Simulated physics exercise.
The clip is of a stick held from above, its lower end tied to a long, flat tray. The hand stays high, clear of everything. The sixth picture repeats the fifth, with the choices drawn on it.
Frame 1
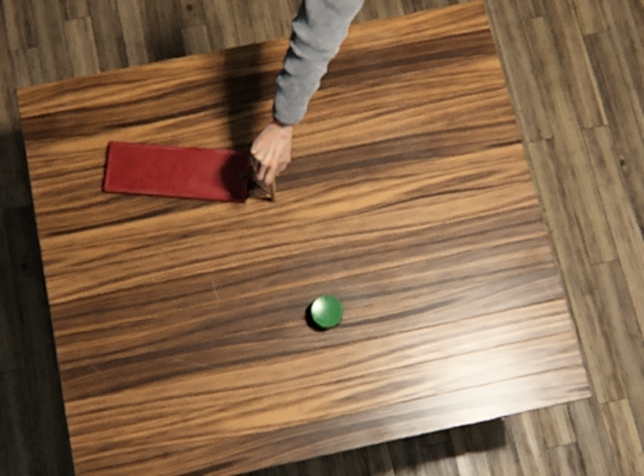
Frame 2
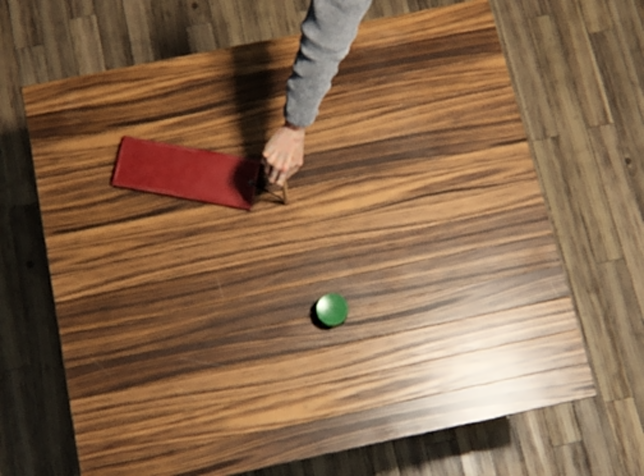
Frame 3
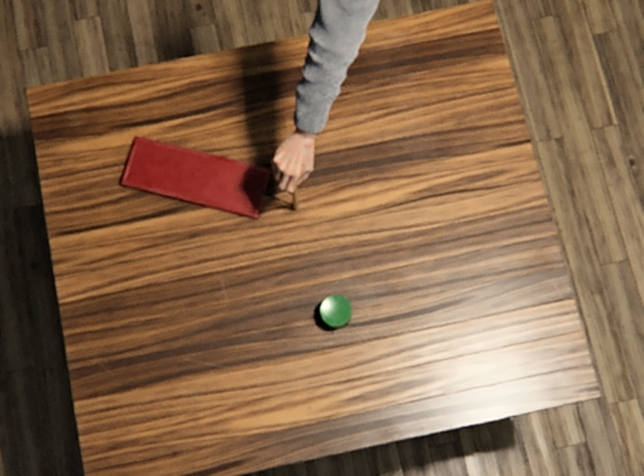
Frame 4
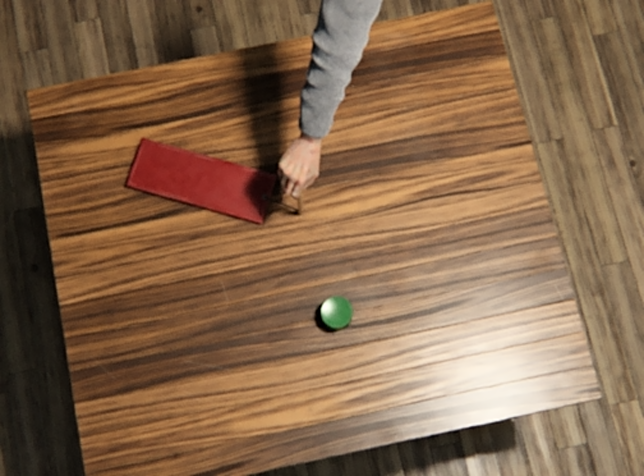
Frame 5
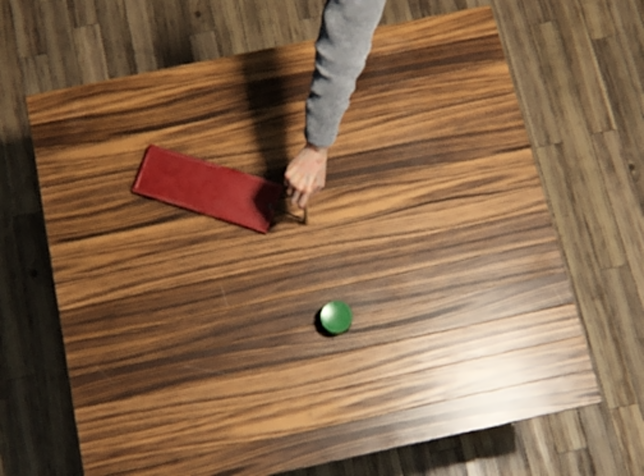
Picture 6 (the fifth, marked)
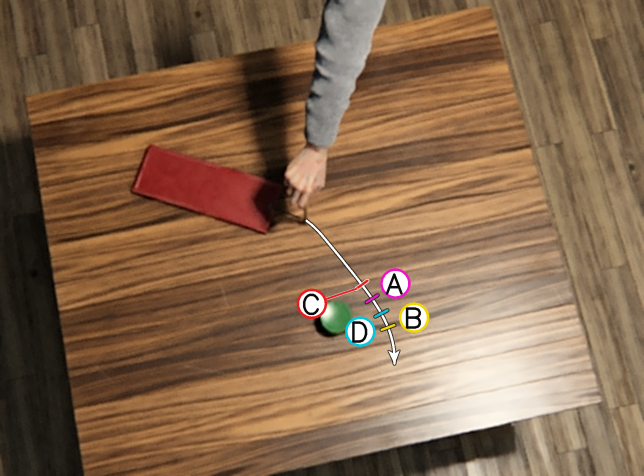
On a wooden table, a hand in a gray sleeve held a small stick at a long red tray's right end and eased it slightly rightward and down, the tray turning a little, while a green tub sat apart.
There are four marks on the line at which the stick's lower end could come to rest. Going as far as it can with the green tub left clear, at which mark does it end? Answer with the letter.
It can go as far as A.
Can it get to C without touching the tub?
For that mark, yes.
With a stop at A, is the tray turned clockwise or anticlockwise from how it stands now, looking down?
Clockwise.
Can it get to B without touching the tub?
For that mark, no.
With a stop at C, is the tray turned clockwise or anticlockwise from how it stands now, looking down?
Clockwise.
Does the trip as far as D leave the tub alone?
For that mark, no.
On the marked copy, A at (372, 299); B at (388, 328); C at (362, 285); D at (381, 313); the route from (306, 221) via (362, 285) to (394, 364).
With A. Early on, foot of the stick (331, 247), middle of the tray (236, 201).
Further on, foot of the stick (353, 275), middle of the tray (264, 218).
At the end, foot of the stick (372, 299), middle of the tray (287, 236); nothing has been touched.
As for the rest, B is too far, the tub has been hit; C is safe but short; D is too far, the tub has been hit.
